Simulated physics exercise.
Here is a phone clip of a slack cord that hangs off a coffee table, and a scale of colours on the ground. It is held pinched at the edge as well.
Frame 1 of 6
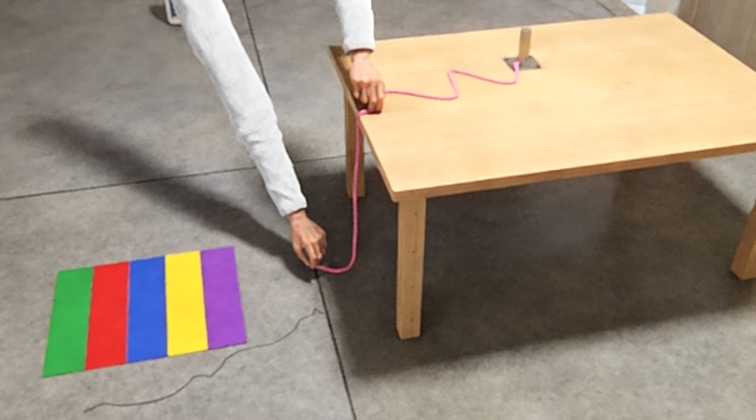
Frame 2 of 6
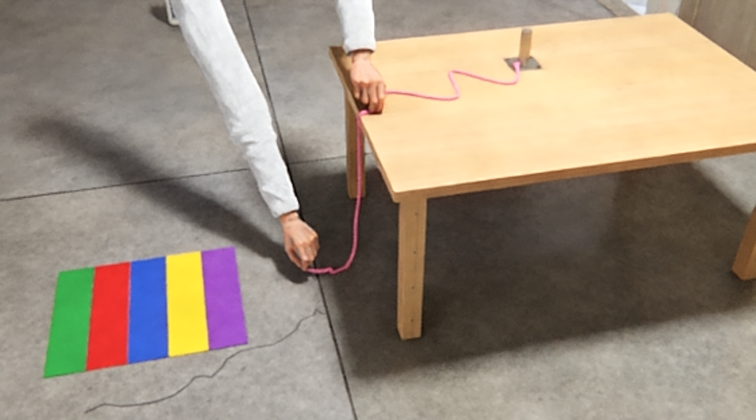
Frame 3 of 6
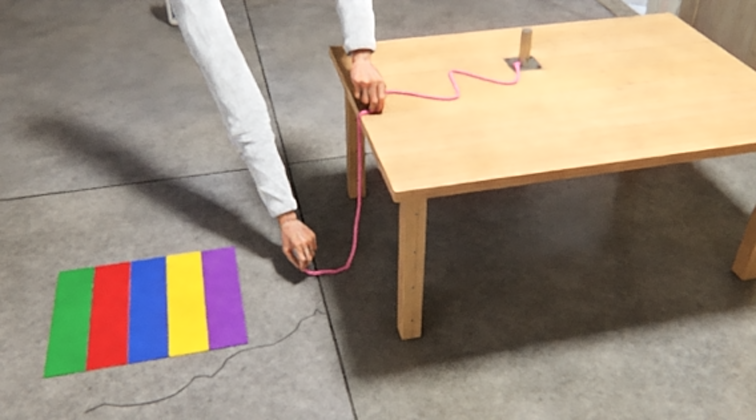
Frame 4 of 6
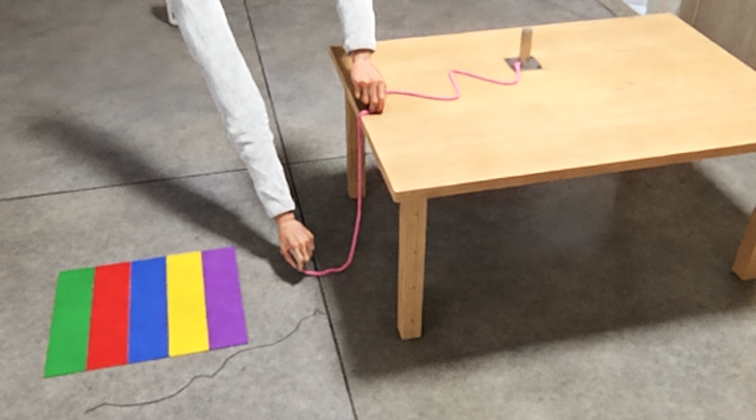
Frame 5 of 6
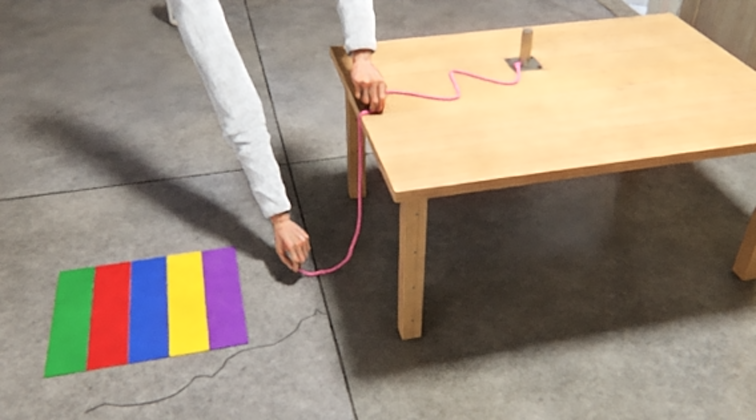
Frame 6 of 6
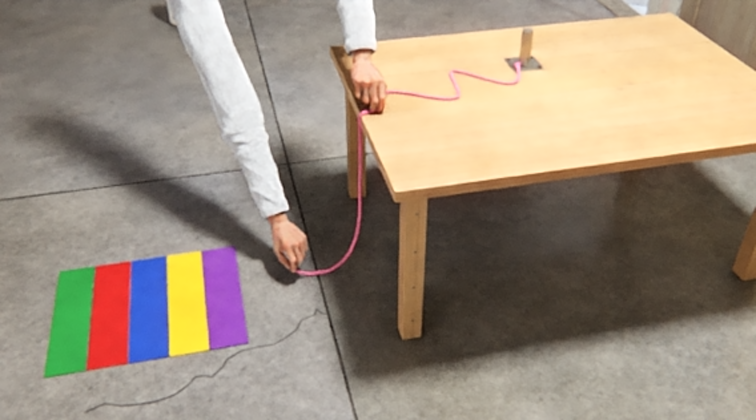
One hand pinches a pink cord at the table edge while another draws its end slightly left.
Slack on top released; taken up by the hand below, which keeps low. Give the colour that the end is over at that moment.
The end is over green.
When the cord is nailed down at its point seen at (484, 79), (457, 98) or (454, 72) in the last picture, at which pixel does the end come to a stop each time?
(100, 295), (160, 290), (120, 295).
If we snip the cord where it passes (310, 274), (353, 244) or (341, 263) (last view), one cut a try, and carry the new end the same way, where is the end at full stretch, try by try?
About (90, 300), then (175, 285), then (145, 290).
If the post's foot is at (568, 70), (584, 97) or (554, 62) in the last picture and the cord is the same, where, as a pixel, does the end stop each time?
In that order: (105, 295), (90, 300) and (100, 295).
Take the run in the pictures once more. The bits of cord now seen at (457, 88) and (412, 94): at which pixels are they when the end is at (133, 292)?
First at (397, 97), next at (350, 128).
Early on, end near (133, 292); over blue.
Midway, end near (87, 299); over green.
At the end of the slack, end near (60, 303); over green. It gets as far as the green strip.
